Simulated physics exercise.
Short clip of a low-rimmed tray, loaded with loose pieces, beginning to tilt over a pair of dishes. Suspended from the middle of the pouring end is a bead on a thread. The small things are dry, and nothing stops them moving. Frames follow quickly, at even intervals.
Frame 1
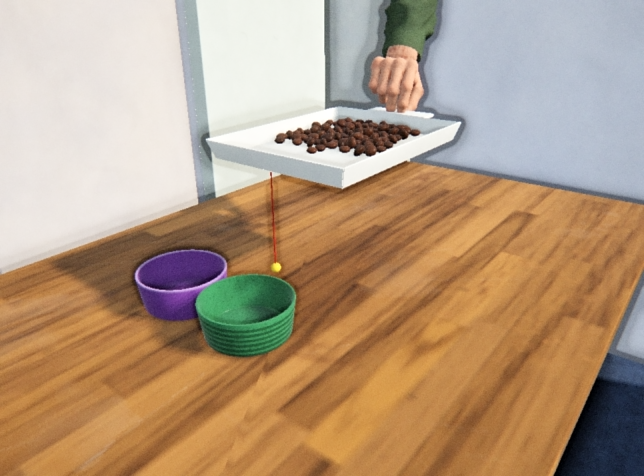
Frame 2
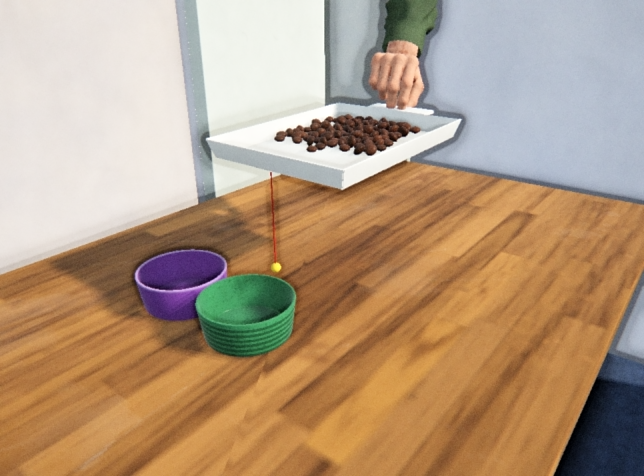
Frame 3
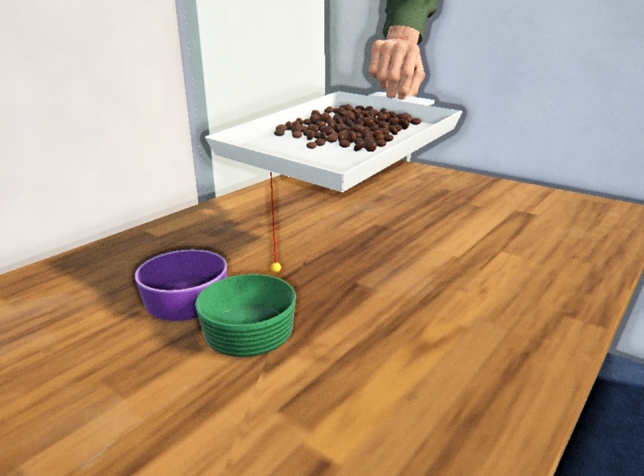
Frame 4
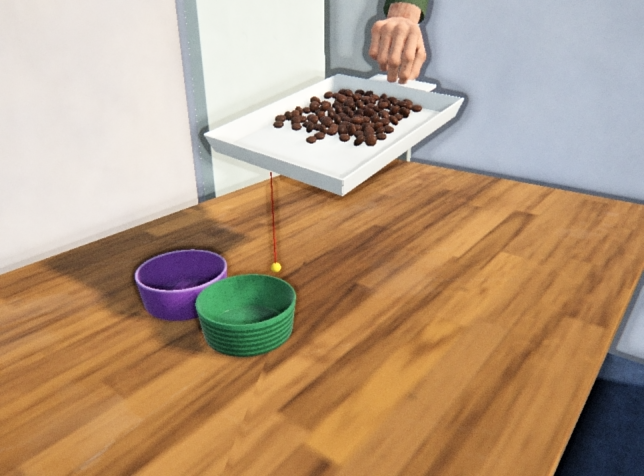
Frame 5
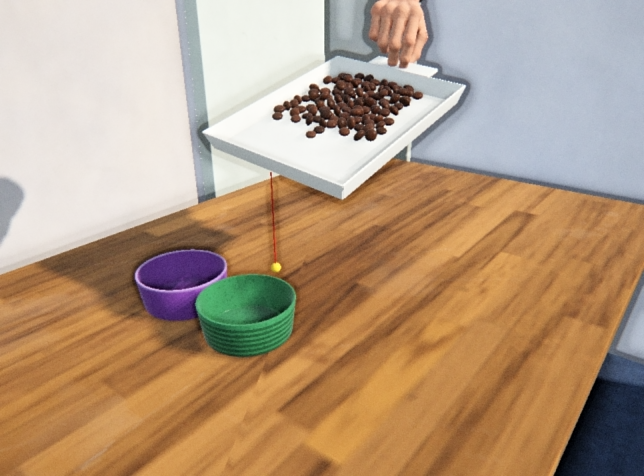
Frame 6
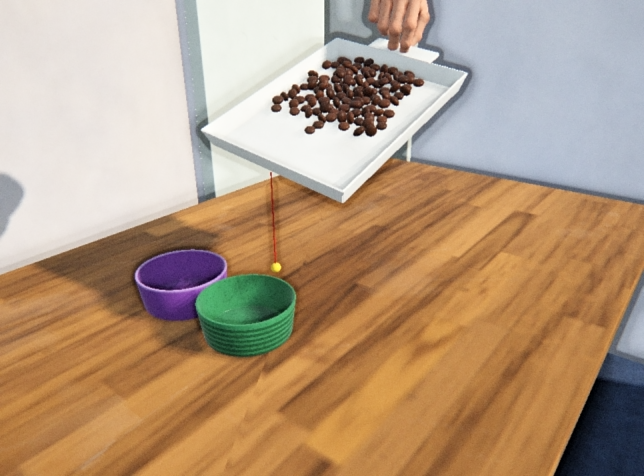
White tray of small dark brown pieces tilting steadily toward its lower right corner as a hand raises the back edge.
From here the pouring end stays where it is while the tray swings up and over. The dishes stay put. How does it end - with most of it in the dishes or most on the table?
It ends with most on the table.
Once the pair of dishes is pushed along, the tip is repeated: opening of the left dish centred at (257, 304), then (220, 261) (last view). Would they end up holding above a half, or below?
Taking the tries in order: A major share, followed by a minor share.
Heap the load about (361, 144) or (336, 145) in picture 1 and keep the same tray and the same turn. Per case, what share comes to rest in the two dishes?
It would be 10 in a hundred, and then 10 in a hundred.
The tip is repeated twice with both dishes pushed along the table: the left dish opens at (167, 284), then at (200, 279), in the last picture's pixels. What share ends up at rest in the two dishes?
10 and 20 %.
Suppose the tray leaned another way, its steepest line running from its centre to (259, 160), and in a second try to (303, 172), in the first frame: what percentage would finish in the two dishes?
Lab note: Case 1 near 80 %, case 2 near 30 %.
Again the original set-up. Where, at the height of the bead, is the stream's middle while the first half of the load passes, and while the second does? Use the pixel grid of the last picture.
Early half: (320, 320); late half: (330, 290).
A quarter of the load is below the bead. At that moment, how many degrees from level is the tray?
Around 75° at that moment.
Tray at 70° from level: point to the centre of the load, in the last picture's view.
Check around (323, 206) in the last picture.
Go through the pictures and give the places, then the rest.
In the first frame, corners of the pouring end at (214, 139) and (342, 166), level; middle of the load at (351, 135), flat chocolate drops; left dish at (146, 300); right dish at (210, 334); bead on its thread at (276, 268).
In the second frame, corners of the pouring end at (214, 138) and (342, 167), level; middle of the load at (351, 133).
In the third frame, corners of the pouring end at (213, 136) and (342, 170), tipped barely, lowest at the right corner; middle of the load at (351, 126).
In the fourth frame, corners of the pouring end at (212, 133) and (342, 175), tipped a little, lowest at the right corner; middle of the load at (351, 116).
In the fifth frame, corners of the pouring end at (211, 131) and (342, 180), tipped clearly, lowest at the right corner; middle of the load at (351, 105).
In the sixth frame, corners of the pouring end at (210, 128) and (342, 185), tipped clearly, lowest at the right corner; middle of the load at (350, 95); left dish at (146, 300); right dish at (210, 334).
Soon after the last picture, tray tipped steeply; about half on the tray; a stray few outside both; about a third in the air.
A little later, tray tipped past a quarter turn; a stray few on the tray; a small part in the right dish; nearly all outside both; a small part in the air.
Later still, tray tipped past a quarter turn; a small part in the right dish; nearly all outside both.
At rest, tray tipped past a quarter turn; a small part in the right dish; none in the left dish; nearly all outside both.
